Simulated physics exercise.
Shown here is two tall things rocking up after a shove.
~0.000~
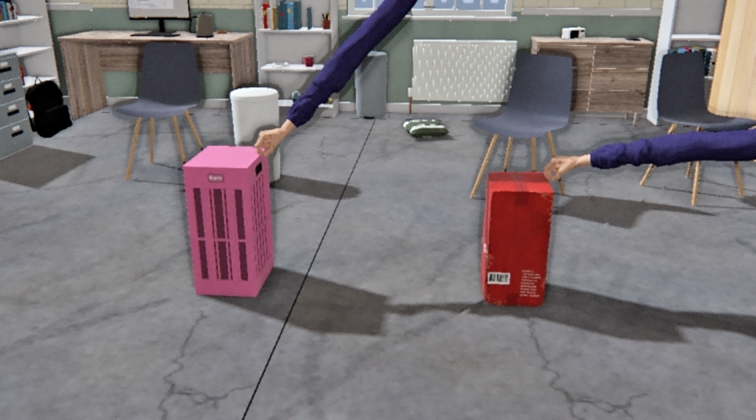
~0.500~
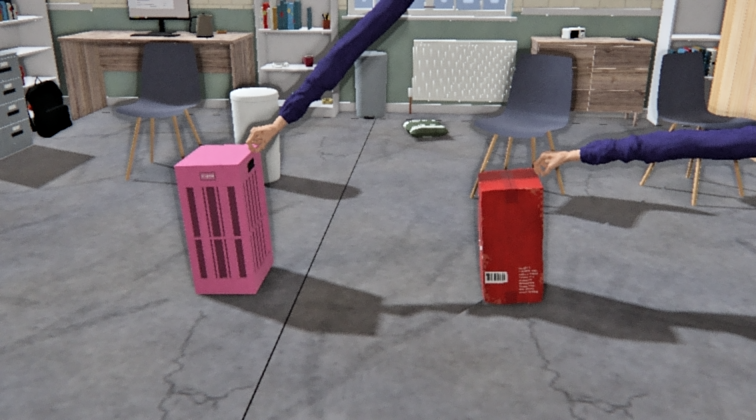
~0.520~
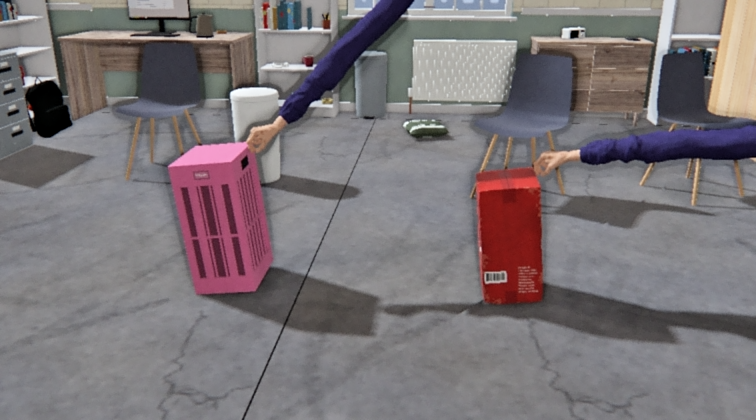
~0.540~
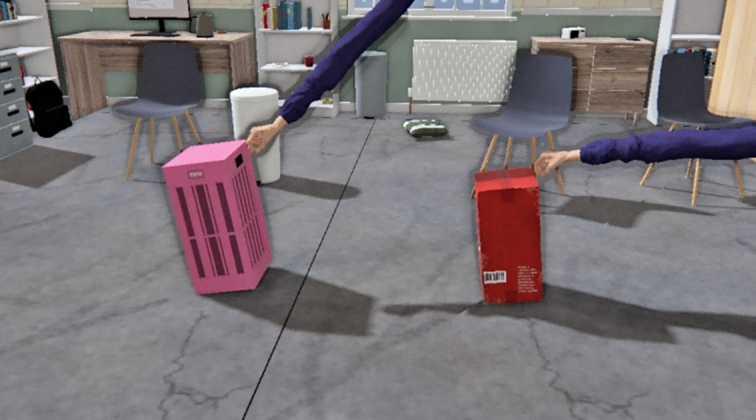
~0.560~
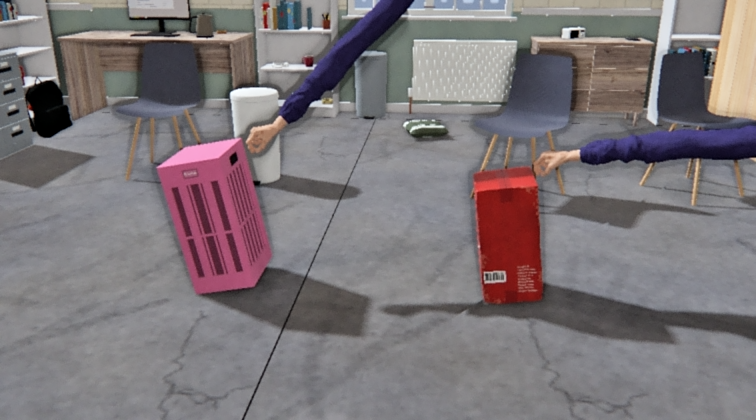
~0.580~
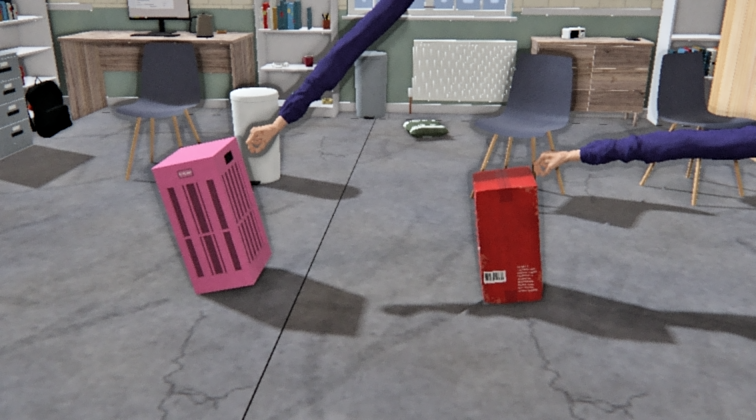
The clip opens with a pink crate on the left and a red parcel on the right standing upright on a grey floor, a purple-sleeved arm reaching to each. The hands push and both lean left, the parcel only slightly, while the crate keeps tilting farther, away from the hand beside it.
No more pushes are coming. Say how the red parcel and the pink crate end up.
In the end the red parcel swings back up; the pink crate, meanwhile, does not recover.
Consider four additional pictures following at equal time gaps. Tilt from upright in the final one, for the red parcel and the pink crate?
Roughly 6° and 20°.
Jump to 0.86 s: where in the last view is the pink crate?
At about (186, 214).
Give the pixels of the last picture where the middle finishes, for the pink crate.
Look close to (143, 249) and you'll find its middle.
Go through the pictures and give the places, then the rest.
Red parcel (515, 238) upright; pink crate (232, 220) upright, in the first picture.
Red parcel (510, 236) 5° off upright; pink crate (228, 218) 3° off upright, in the second picture.
Red parcel (508, 236) 6° off upright; pink crate (225, 217) 6° off upright, in the third picture.
Red parcel (508, 235) 7° off upright; pink crate (222, 216) 9° off upright, in the fourth picture.
Red parcel (507, 235) 7° off upright; pink crate (219, 215) 11° off upright, in the fifth picture.
Red parcel (507, 235) 7° off upright; pink crate (216, 215) 13° off upright, in the sixth picture.
By 0.86 s, red parcel 3° off upright near (518, 237); pink crate 38° off upright near (186, 214).
When it is over (1.6 s), the red parcel rocks back upright, near (515, 238); the pink crate falls over, near (143, 249).
